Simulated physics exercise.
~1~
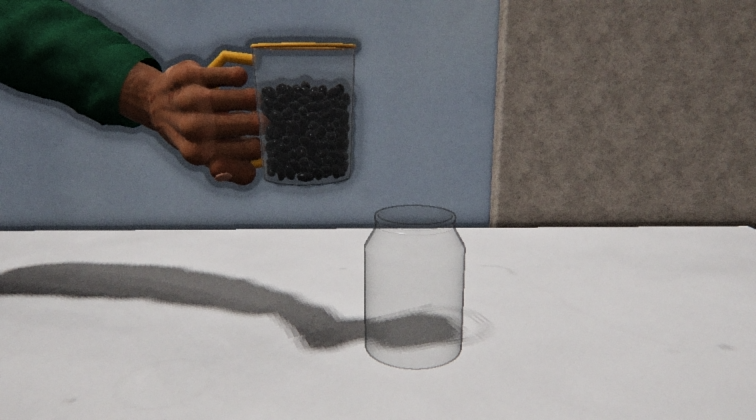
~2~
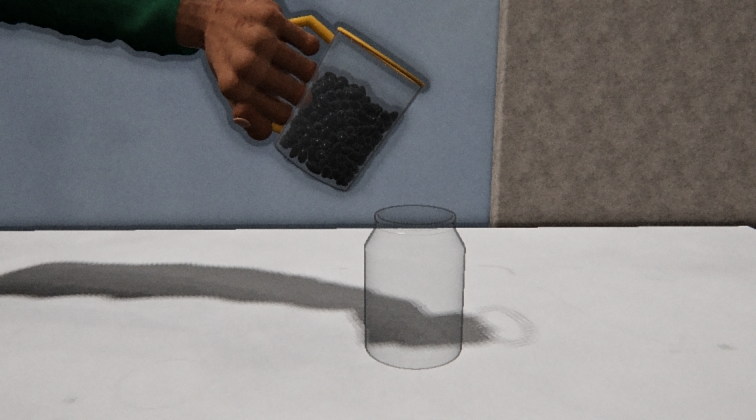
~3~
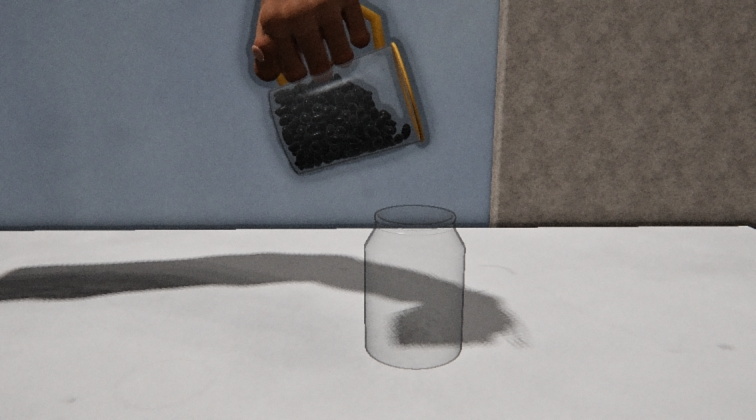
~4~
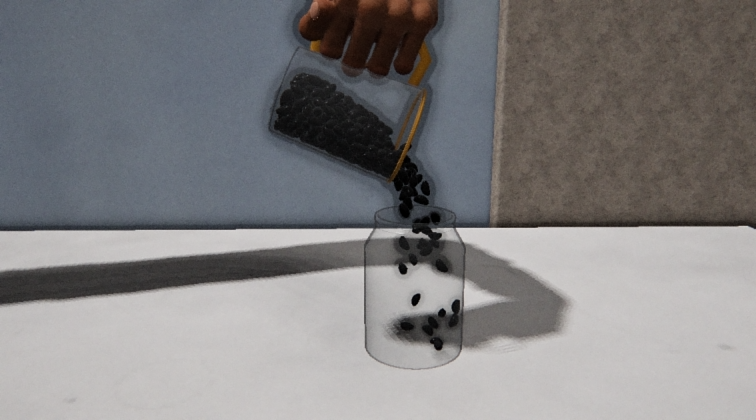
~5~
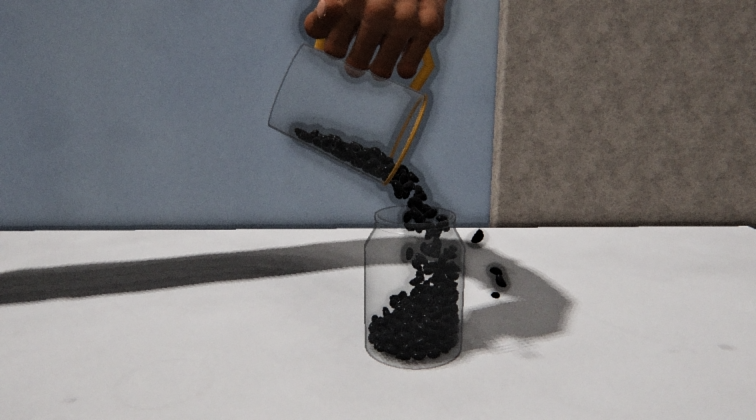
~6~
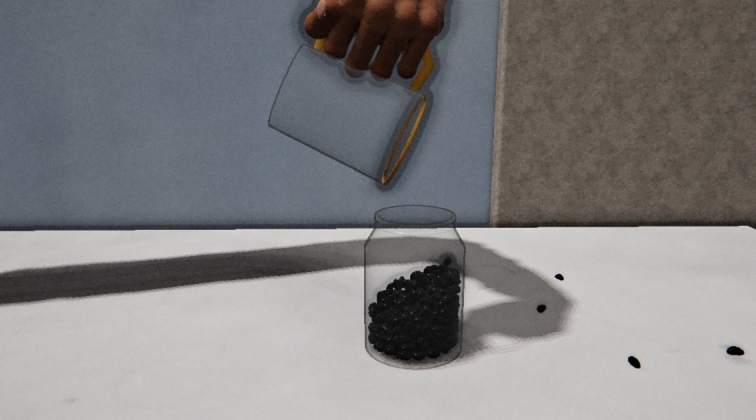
A hand moved a clear measuring cup of black beans to the right and tipped it over a glass jar on a white table, pouring until the cup was empty; most landed in the jar, while a few scattered onto the table.
